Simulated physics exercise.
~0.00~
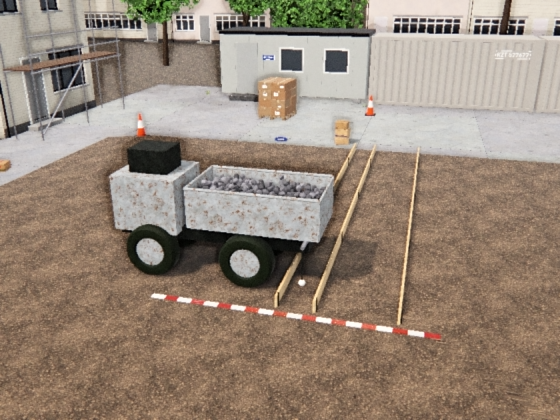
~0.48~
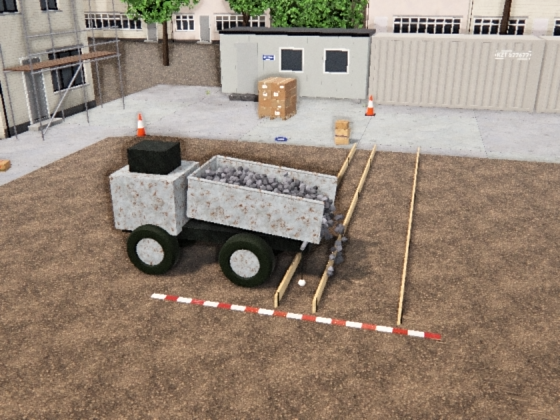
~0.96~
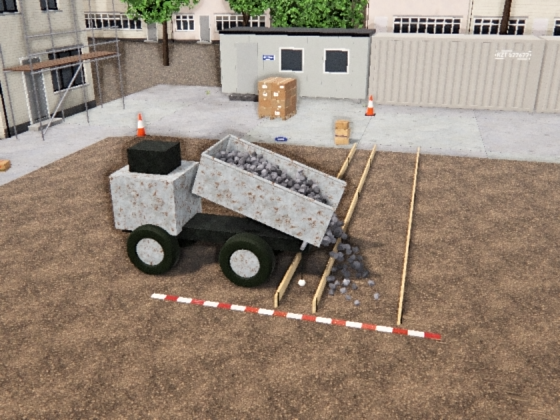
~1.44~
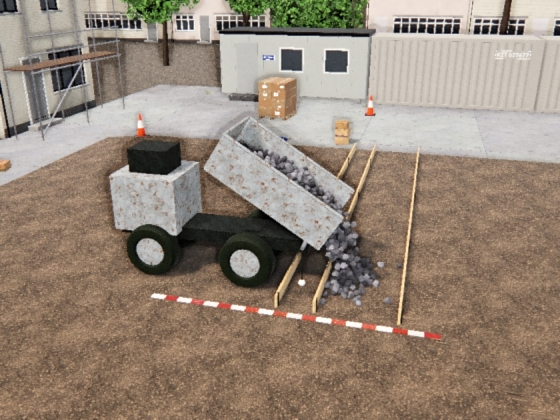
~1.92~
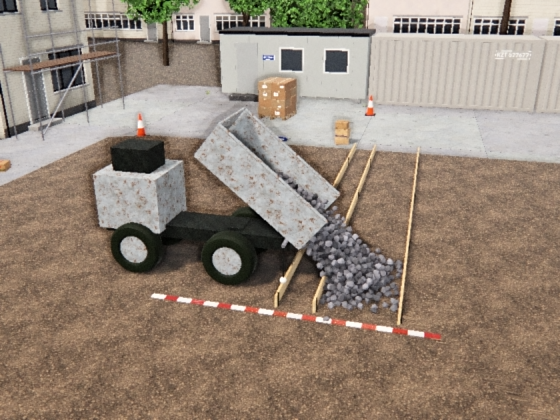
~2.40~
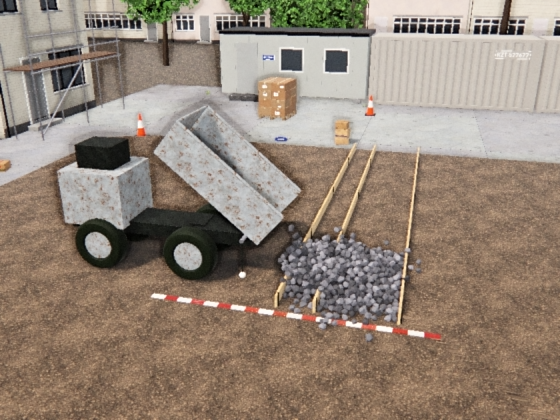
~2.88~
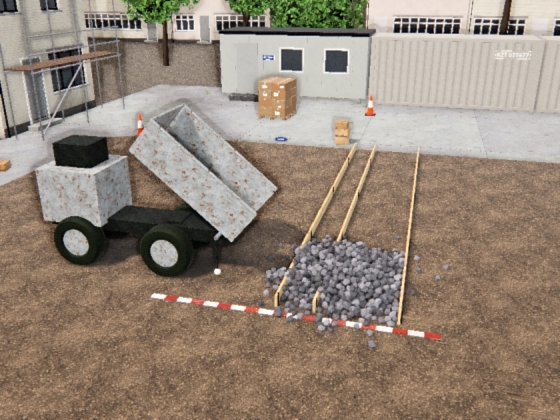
A blocky tipper with a speckled pale body, black chassis and dark wheels stands on brown earth at the left, seen from above, its open skip full of grey stones. Wooden planks and a red and white striped staff lie by its rear, with a grey cabin, a fence and orange cones behind. The skip tilts up steadily, and stones spill from its right end, slowly at first, then in a rush. As they pour, the tipper rolls left. It ends clear of a broad, low grey heap lying between the planks, mostly towards the farther one, its emptied skip still raised.
